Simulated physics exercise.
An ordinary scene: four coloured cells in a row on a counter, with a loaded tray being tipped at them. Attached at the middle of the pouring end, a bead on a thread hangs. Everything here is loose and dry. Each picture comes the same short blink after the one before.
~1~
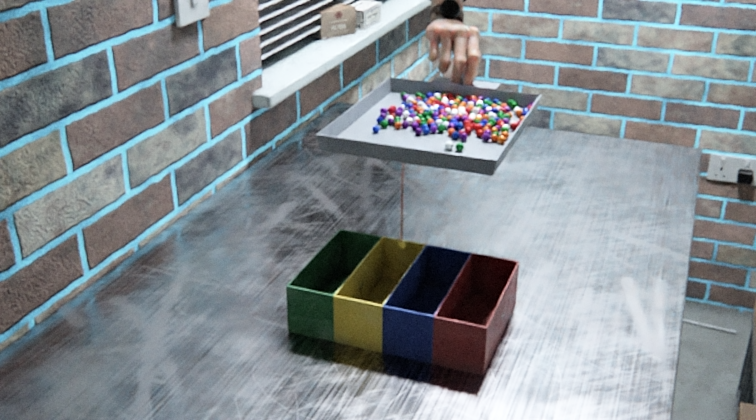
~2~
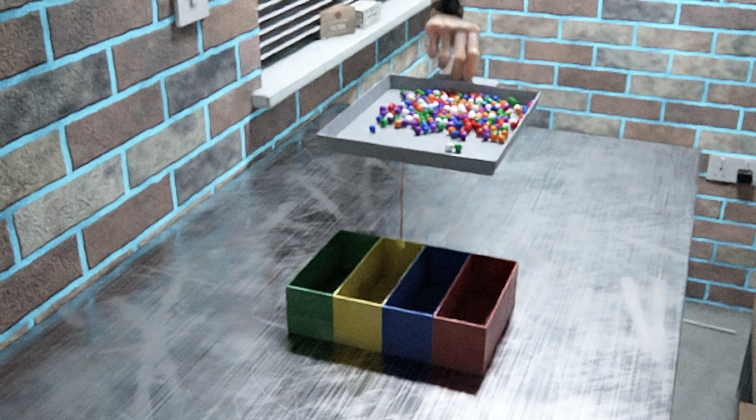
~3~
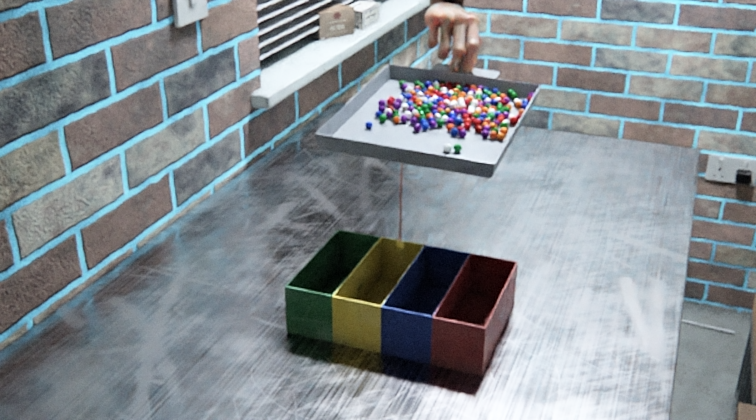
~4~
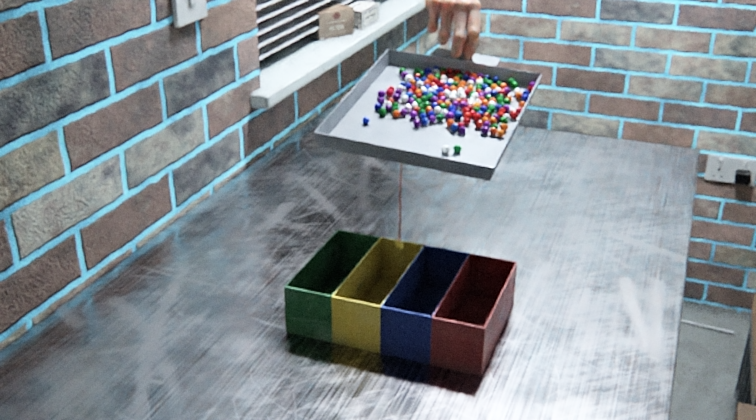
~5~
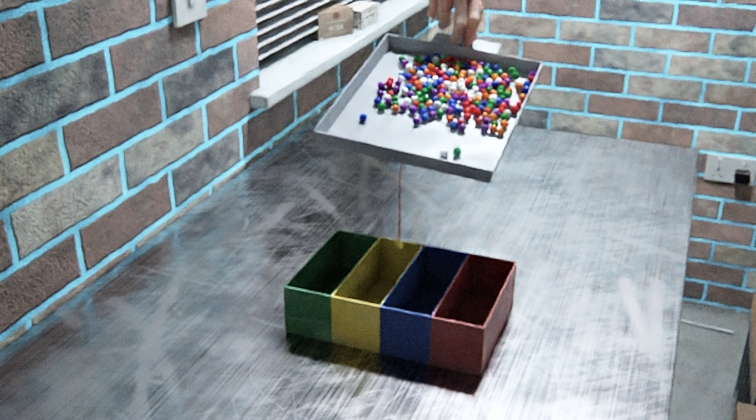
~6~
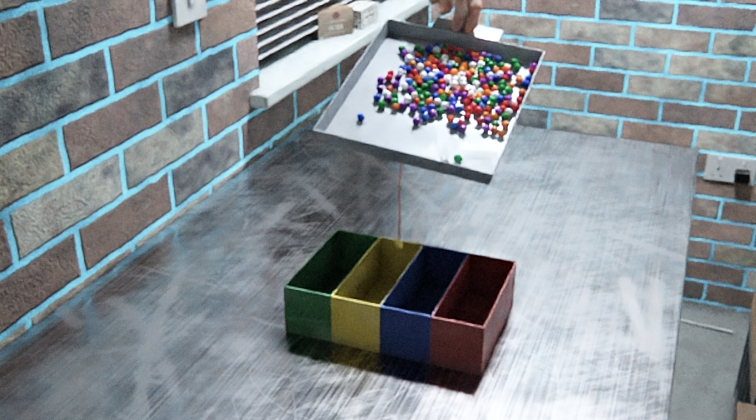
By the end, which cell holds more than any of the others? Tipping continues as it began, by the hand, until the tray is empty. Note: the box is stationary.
That would be the red one.
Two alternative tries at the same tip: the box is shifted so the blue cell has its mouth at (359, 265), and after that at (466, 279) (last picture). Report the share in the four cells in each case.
Result: 10 % and 90 %.
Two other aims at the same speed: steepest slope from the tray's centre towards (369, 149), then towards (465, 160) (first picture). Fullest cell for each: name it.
The green cell; red.
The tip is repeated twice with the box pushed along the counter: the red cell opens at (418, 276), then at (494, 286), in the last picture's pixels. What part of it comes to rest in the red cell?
20 and 50 in a hundred.
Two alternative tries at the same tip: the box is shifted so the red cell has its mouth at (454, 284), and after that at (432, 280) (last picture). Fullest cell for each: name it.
The first try: The cell in red. The second: That red cell.
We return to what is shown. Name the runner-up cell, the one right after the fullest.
Second place belongs to that blue cell.
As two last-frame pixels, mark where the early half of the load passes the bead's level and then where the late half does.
About (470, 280), and after that about (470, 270).
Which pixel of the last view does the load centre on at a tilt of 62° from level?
Its middle sits at about pixel (458, 174).
Soon after the last picture, tray tipped steeply; about two thirds on the tray; a small part in the red cell; a small part in the blue cell; about a quarter falling or outside the box.
A little later, tray tipped right over; about a quarter on the tray; about a third in the red cell; about a quarter in the blue cell; a stray few in the yellow cell; about a quarter falling or outside the box.
Later still, tray tipped past a quarter turn; about two thirds in the red cell; about a quarter in the blue cell; a stray few in the yellow cell; a small part falling or outside the box.
By the end, tray tipped past a quarter turn; about two thirds in the red cell; about a quarter in the blue cell; a stray few in the yellow cell; none in the green cell; a small part outside the box.
